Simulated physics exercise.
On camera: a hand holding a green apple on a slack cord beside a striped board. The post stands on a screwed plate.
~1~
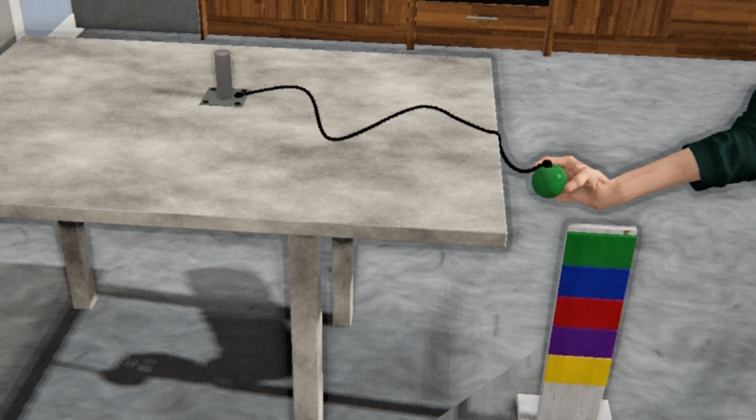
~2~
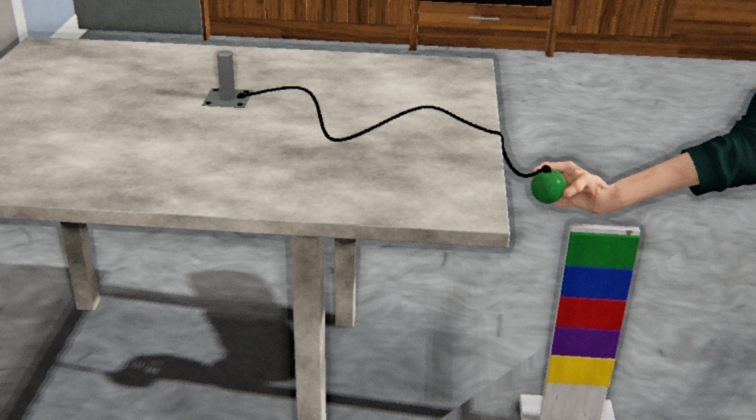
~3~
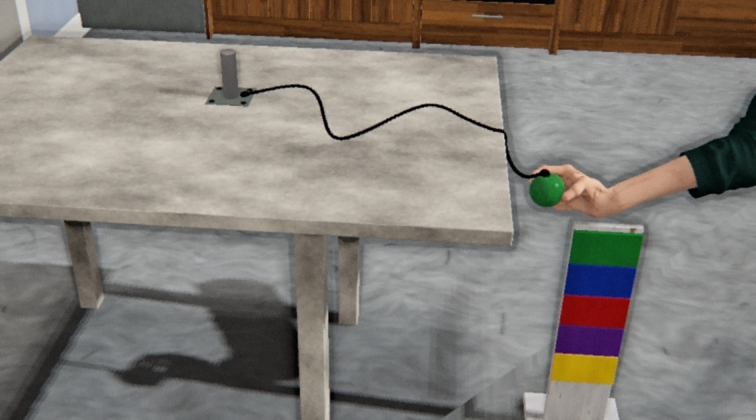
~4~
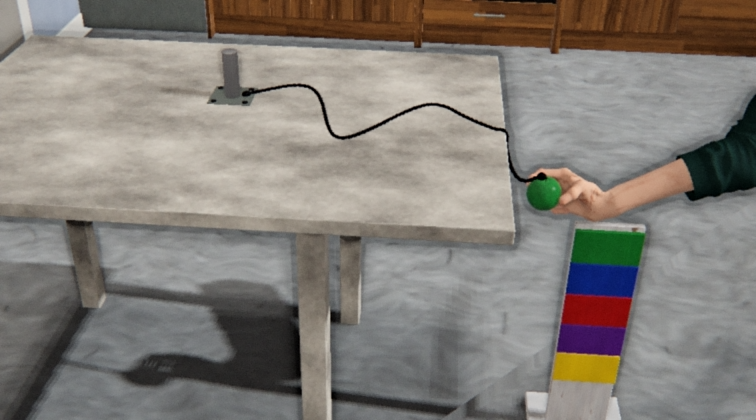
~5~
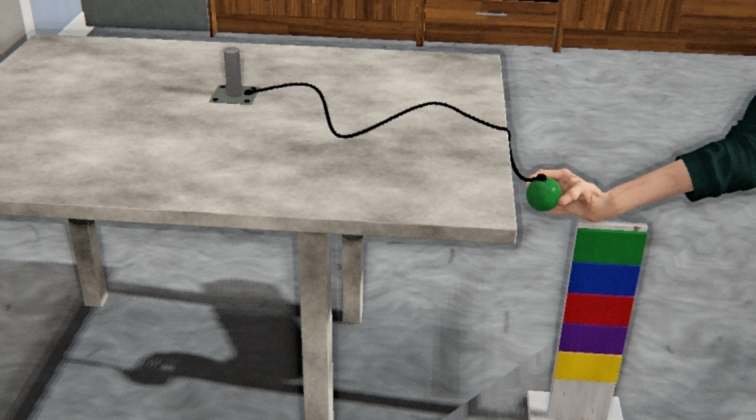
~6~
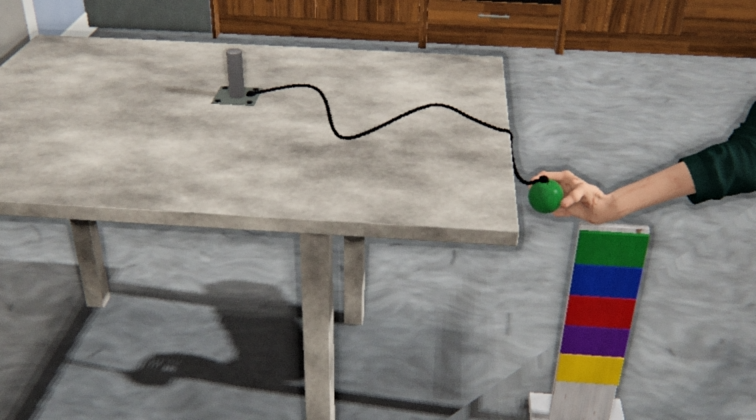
A hand held a green apple at the end of a slack black cord, lowering it very slightly beside a table and a striped board, while the cord stayed loosely curved across the tabletop.
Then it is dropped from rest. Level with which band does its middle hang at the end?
Its centre hangs level with the purple band.
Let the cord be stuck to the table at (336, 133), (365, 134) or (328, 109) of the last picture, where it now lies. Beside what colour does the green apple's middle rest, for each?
In that order: Blue; blue; red.
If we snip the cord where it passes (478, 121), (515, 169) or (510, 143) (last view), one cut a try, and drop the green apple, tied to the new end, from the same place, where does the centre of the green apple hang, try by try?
Near (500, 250), (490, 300) and (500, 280).
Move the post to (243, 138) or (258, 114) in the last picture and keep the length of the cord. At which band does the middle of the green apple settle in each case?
In that order: Yellow; yellow.
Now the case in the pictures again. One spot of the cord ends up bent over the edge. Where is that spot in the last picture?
It lies at about (402, 116).
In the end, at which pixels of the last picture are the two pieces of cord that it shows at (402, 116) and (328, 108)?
The first at (510, 138), the second at (367, 112).
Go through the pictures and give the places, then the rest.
Green apple (549, 181); green (600, 252); blue (594, 284); red (588, 315); purple (583, 344); yellow (577, 372), in the first frame.
Green apple (548, 186); cord through (281, 89) (319, 112) (355, 136) (414, 110) (481, 128), in the second frame.
Green apple (547, 190), in the third frame.
Green apple (544, 193); cord through (286, 87) (324, 110) (359, 134) (419, 107) (486, 126), in the fourth frame.
Green apple (544, 194), in the fifth frame.
Green apple (546, 196); cord through (290, 87) (328, 110) (364, 134) (423, 108) (490, 126), in the sixth frame.
A little later, apple near (523, 321); level with purple.
Next, apple near (468, 319); level with purple.
Later still, apple near (501, 329); level with purple.
When it is over, apple near (488, 328); level with purple. Its middle rests at the purple band.
